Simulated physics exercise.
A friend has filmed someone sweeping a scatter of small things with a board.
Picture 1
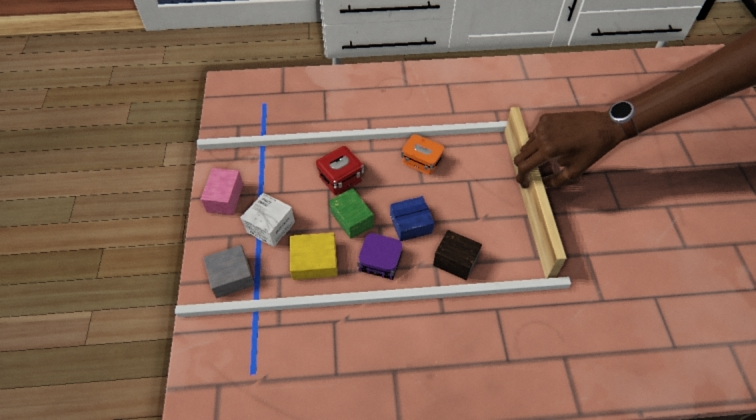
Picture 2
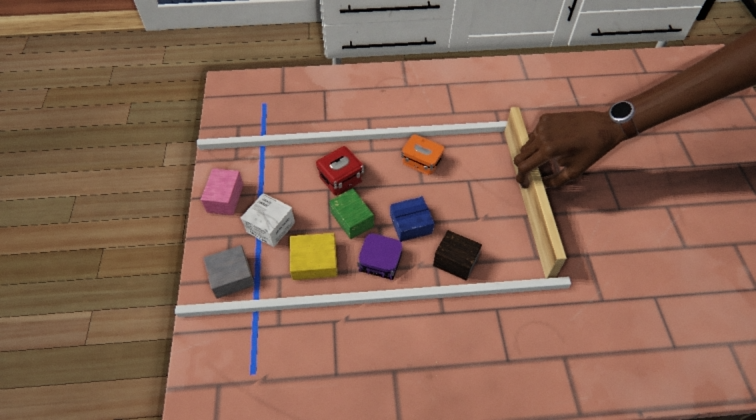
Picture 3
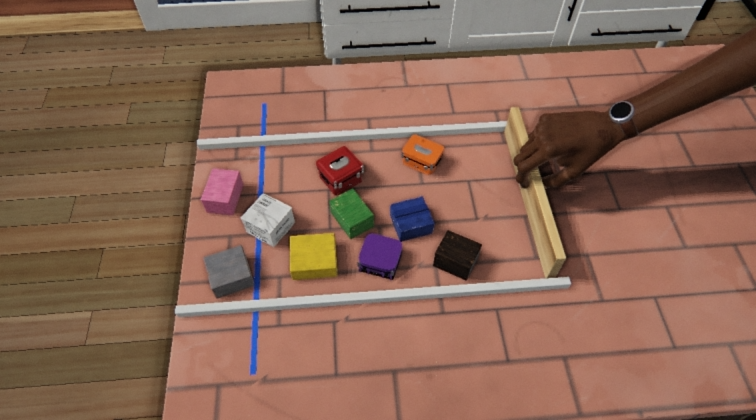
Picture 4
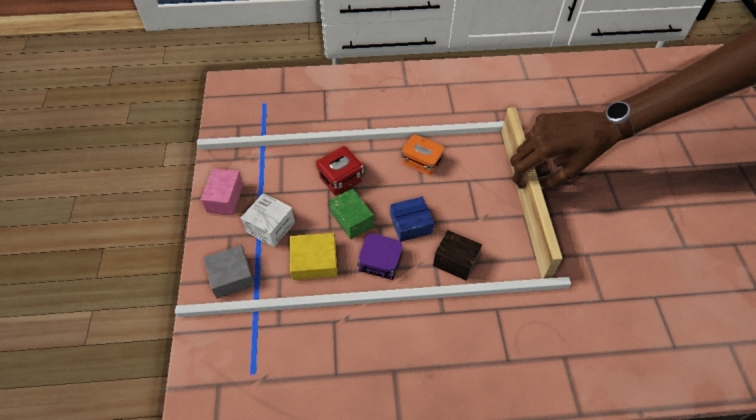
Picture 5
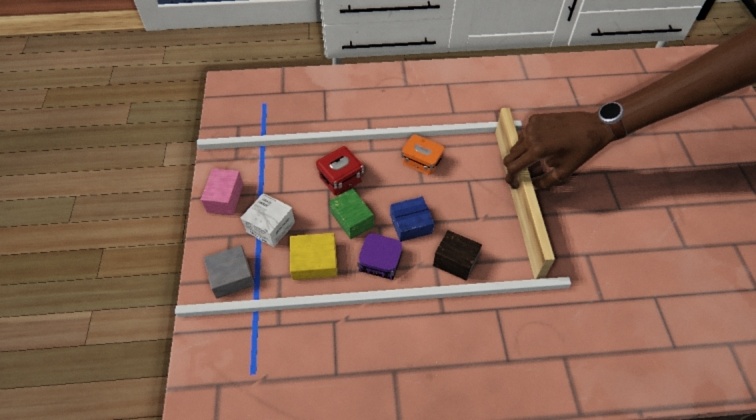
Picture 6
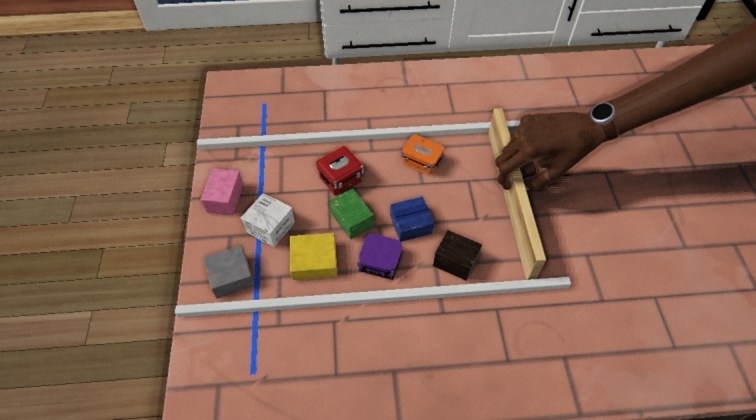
On a brick-patterned surface in a kitchen, a hand holding a wooden board still, then sliding it slightly left toward scattered colourful blocks.
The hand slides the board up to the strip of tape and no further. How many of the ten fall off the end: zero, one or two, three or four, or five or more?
Here the number that fall off is three or four.
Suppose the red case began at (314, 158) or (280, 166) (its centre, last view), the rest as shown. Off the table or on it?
In turn it is kept; stays on.
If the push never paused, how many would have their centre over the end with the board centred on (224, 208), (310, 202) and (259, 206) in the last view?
Past the end: 6, 1 and 3.
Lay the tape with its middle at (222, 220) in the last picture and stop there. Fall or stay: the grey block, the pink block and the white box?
The grey block tumbles off, the pink block is lost, the white box drops off.
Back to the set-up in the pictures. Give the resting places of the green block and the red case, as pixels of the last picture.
About (208, 227), and the other about (236, 193).
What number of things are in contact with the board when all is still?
In contact: 4.
Soon after, none off yet; pink block at rest near (223, 192); grey block at rest near (229, 272); white box at rest near (269, 220).
At rest, the number that fall off is three or four; fallen, yellow block, white box and grey block.
